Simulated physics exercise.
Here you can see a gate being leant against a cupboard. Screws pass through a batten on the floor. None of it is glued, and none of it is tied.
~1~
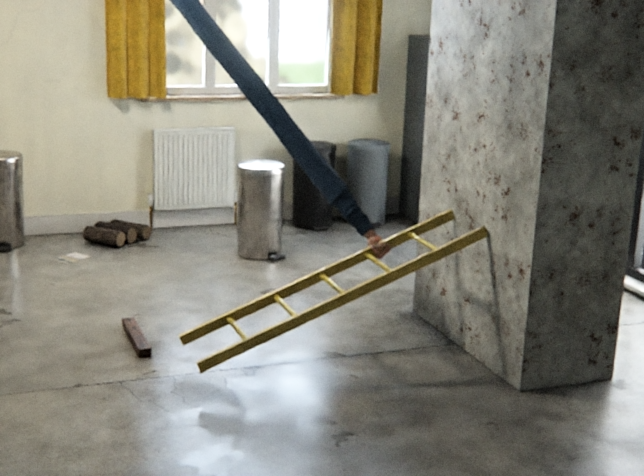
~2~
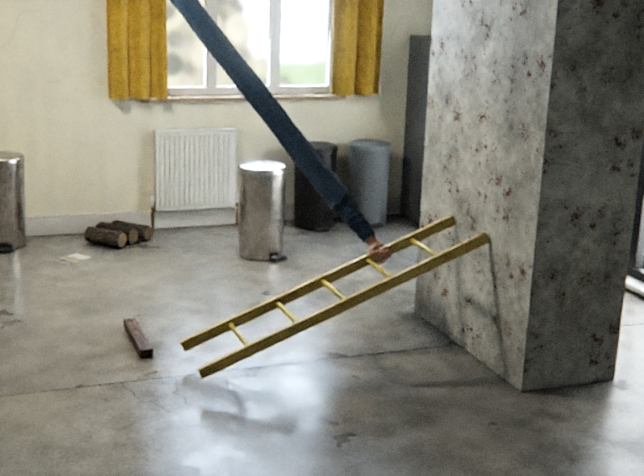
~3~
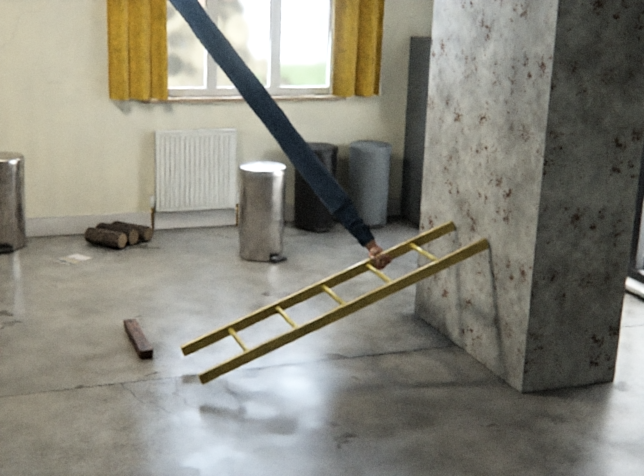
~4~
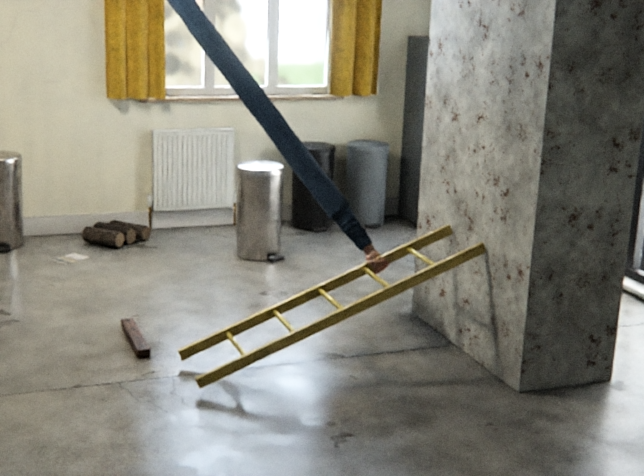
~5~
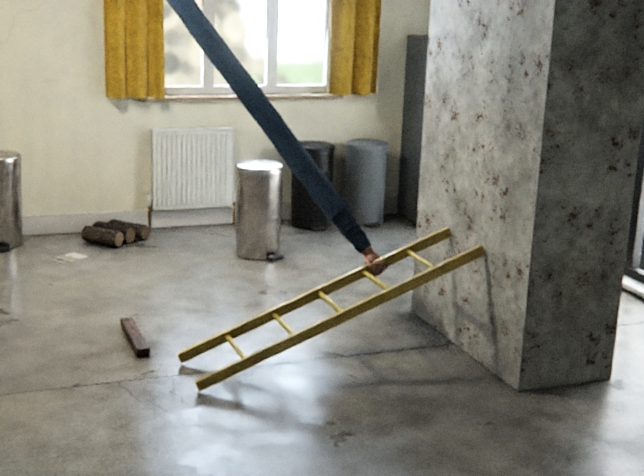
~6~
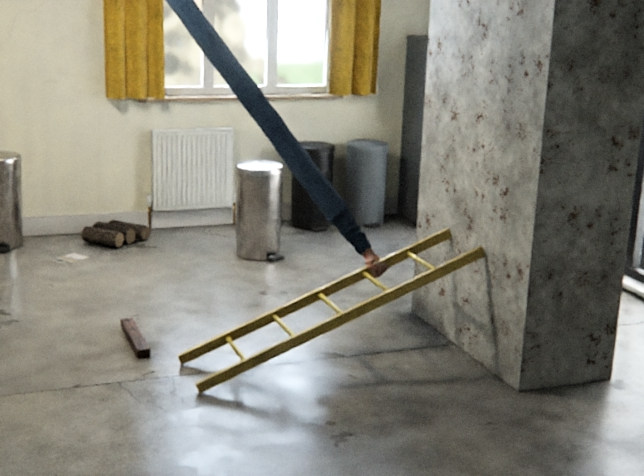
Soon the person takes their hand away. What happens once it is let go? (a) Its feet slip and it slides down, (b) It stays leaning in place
Its feet slip and it slides down.
Then, 0.22 s past the last view, yellow gate leaning 7° off how it started near (326, 323).
Then, 0.32 s past the last view, yellow gate leaning 18° off how it started near (322, 351).
Then, 0.48 s past the last view, yellow gate leaning 22° off how it started near (321, 353).
Finally, the yellow gate slides out and falls, near (320, 359).
